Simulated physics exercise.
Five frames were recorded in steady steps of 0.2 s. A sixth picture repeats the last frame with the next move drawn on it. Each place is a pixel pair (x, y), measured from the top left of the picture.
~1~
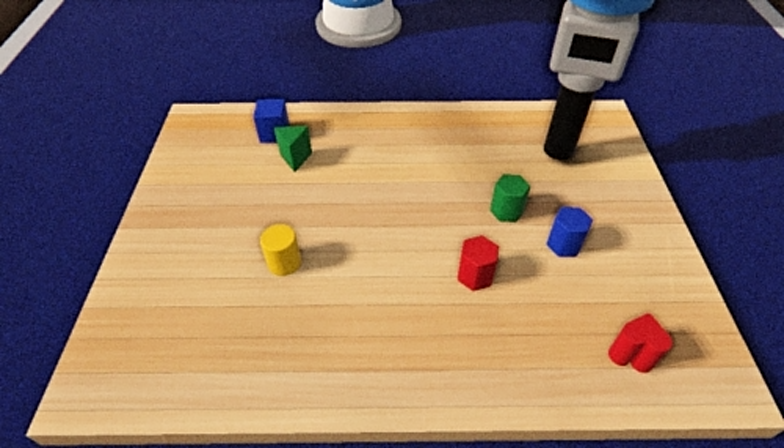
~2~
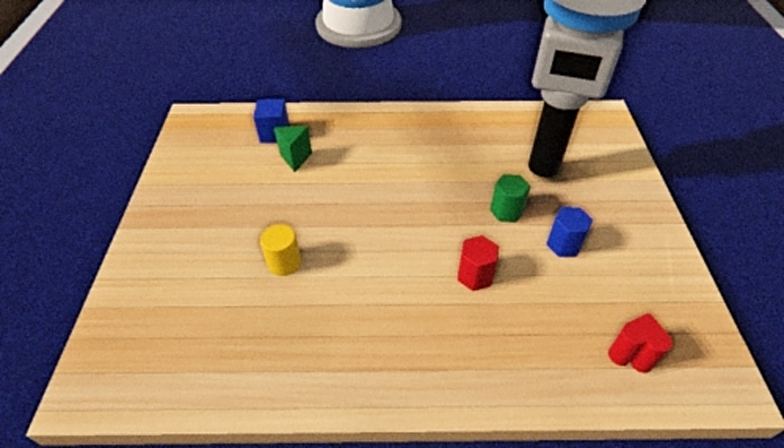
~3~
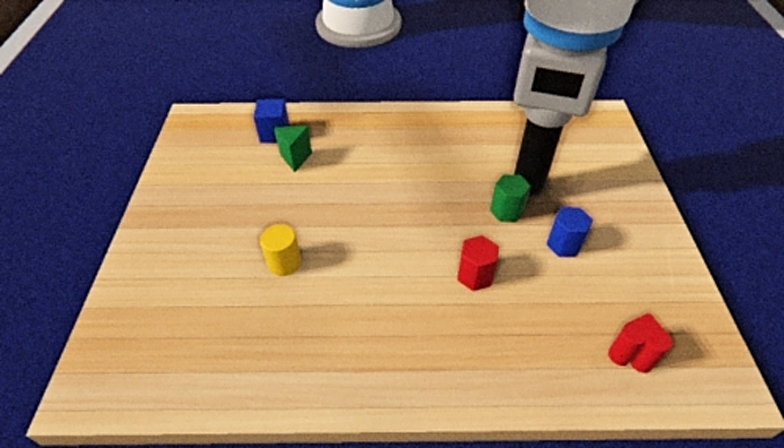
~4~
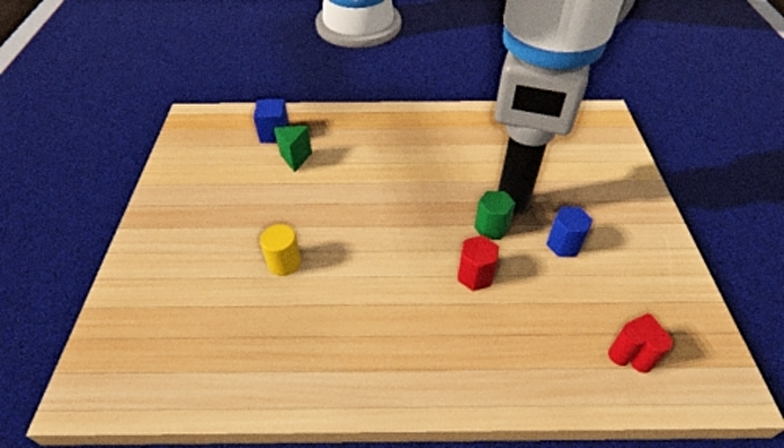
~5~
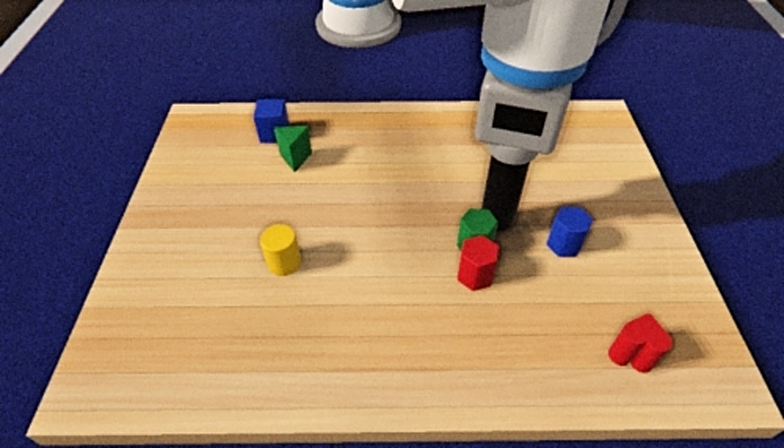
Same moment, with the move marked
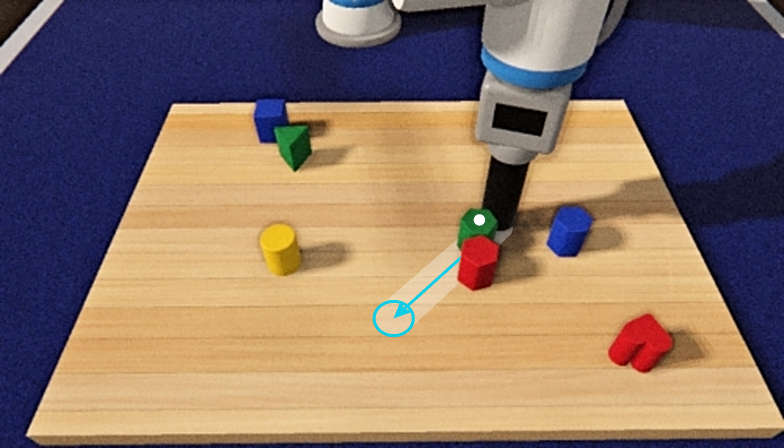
In this clip, a robot arm with a black tool moves toward the viewer and left over a wooden board of coloured blocks, then pushes the green hexagonal block the same way until it sits right behind the red hexagonal one.
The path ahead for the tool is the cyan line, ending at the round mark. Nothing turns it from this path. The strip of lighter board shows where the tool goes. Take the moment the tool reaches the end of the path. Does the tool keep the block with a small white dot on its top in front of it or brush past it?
The block with a small white dot on its top is leading.
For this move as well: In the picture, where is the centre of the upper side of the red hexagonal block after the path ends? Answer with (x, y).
Located at (476, 272).
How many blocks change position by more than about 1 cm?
Of all the blocks, two travel more than a centimetre.
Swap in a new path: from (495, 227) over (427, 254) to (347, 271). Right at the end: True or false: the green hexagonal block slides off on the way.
This is true.
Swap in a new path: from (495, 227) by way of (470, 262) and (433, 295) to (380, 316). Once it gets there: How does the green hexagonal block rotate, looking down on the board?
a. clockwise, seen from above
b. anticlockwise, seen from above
I choose a.
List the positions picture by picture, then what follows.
Tool tip at (559, 151); block tops, green hexagonal block at (513, 184); red hexagonal block at (480, 250); blue hexagonal block at (575, 218), in the first picture.
Tool at (544, 167); blocks unchanged, in the second picture.
Tool at (528, 184); blocks unchanged, in the third picture.
Tool at (513, 201); green hexagonal block at (497, 201), in the fourth picture.
Tool at (497, 219); green hexagonal block at (479, 220); red hexagonal block at (480, 250); blue hexagonal block at (575, 218), in the fifth picture.
Path on the board, from (495, 227) to (394, 318); the dot is on the green hexagonal block.
The first path, step by step. One third of the way, tool at (465, 247); green hexagonal block at (443, 248), turned 25° anticlockwise; red hexagonal block at (476, 270), turned 50° anticlockwise.
Two thirds of the way, tool at (431, 277); green hexagonal block at (403, 278); red hexagonal block at (476, 272), turned 60° anticlockwise.
At the end, tool at (394, 311); green hexagonal block at (357, 310); red hexagonal block at (476, 272), turned 60° anticlockwise; blue hexagonal block in place.
